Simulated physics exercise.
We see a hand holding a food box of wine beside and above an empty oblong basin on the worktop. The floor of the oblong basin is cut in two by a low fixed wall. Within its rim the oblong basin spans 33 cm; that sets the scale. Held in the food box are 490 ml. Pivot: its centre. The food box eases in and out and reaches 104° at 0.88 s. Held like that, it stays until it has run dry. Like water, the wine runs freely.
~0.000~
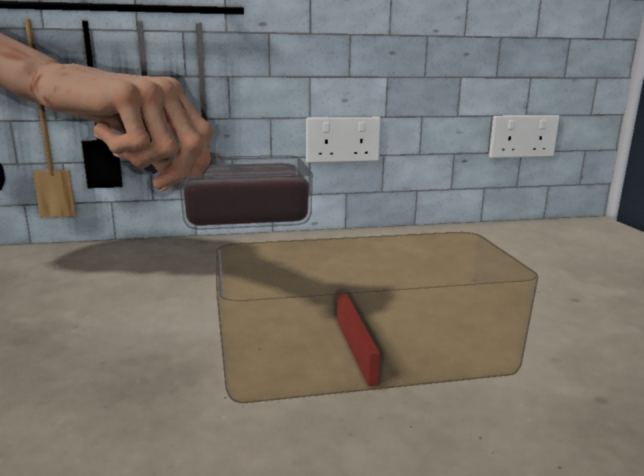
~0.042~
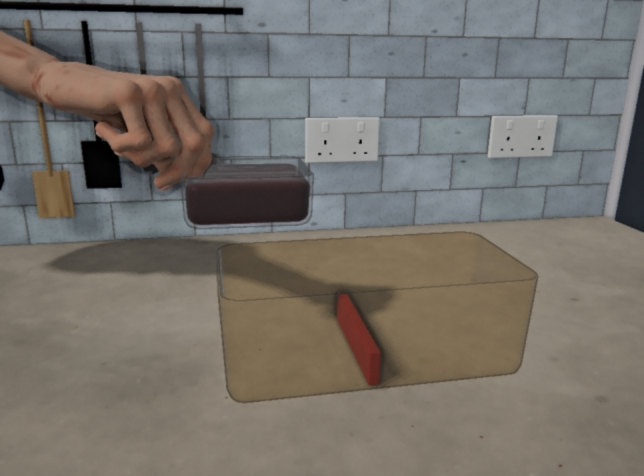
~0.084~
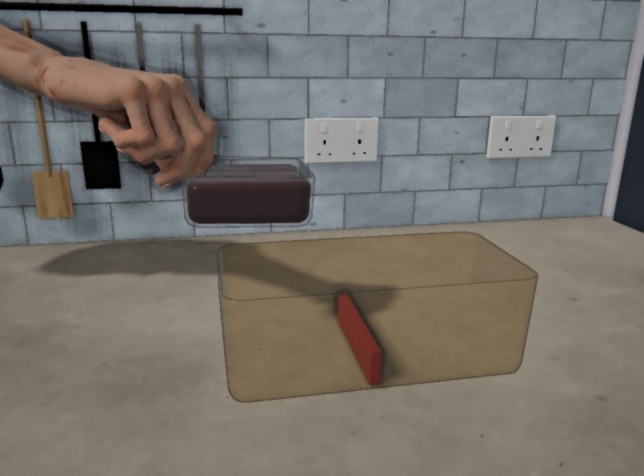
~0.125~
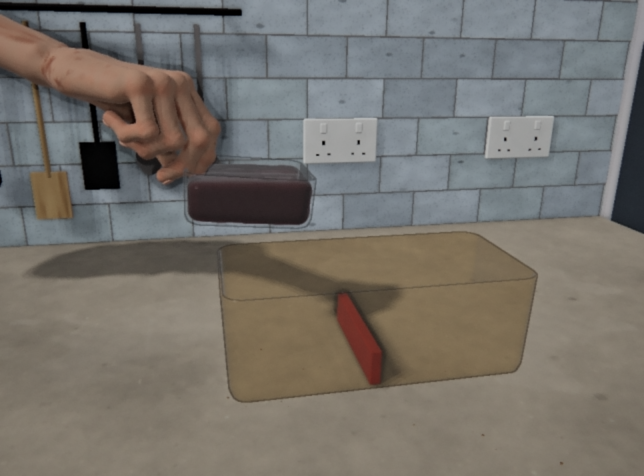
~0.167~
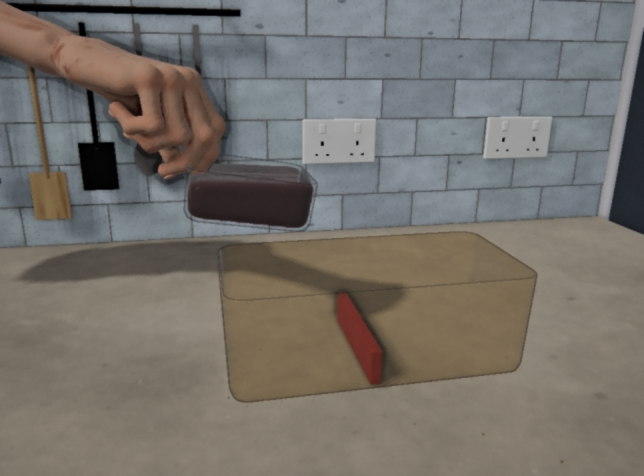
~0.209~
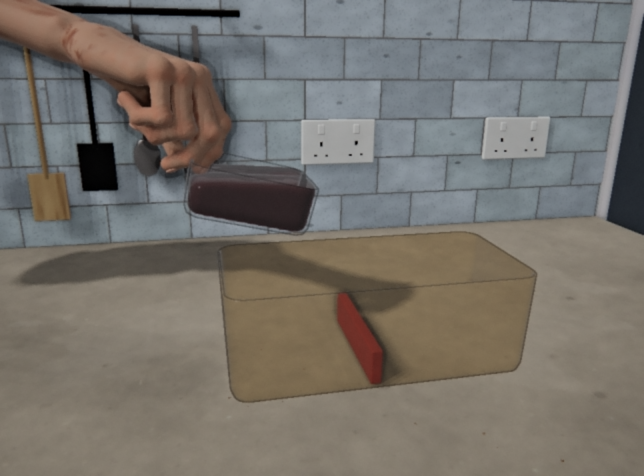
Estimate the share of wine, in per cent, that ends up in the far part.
About 42 per cent.
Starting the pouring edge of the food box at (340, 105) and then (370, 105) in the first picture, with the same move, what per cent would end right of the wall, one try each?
Some 80 and 80 per cent, in that order.
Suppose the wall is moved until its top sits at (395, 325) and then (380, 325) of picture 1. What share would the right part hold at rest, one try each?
I'd put it at about 15 per cent for the first and about 10 per cent for the second.
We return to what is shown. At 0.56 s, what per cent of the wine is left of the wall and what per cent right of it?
About 22 left, about 20 right.
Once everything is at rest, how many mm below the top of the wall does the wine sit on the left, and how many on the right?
Noted: Left near 28 mm, right near 32 mm.
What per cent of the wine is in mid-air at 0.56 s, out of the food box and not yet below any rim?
Some 34 % is the figure.
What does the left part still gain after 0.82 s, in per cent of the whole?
Roughly 6 per cent.
By 0.56 s the tilt is 74° and 25 per cent is still to pour, 22 is left of the wall and 19 right of it.
By 0.82 s the tilt is 103° and 4 per cent is still to pour, 51 is left of the wall and 42 right of it.
By 1.09 s the tilt is 104° and 0 per cent is still to pour, 57 is left of the wall and 42 right of it.
By 1.38 s the tilt is 104° and 0 per cent is still to pour, 57 is left of the wall and 43 right of it.
At rest 57 per cent lies left of the wall, 42 right of it and 1 outside.
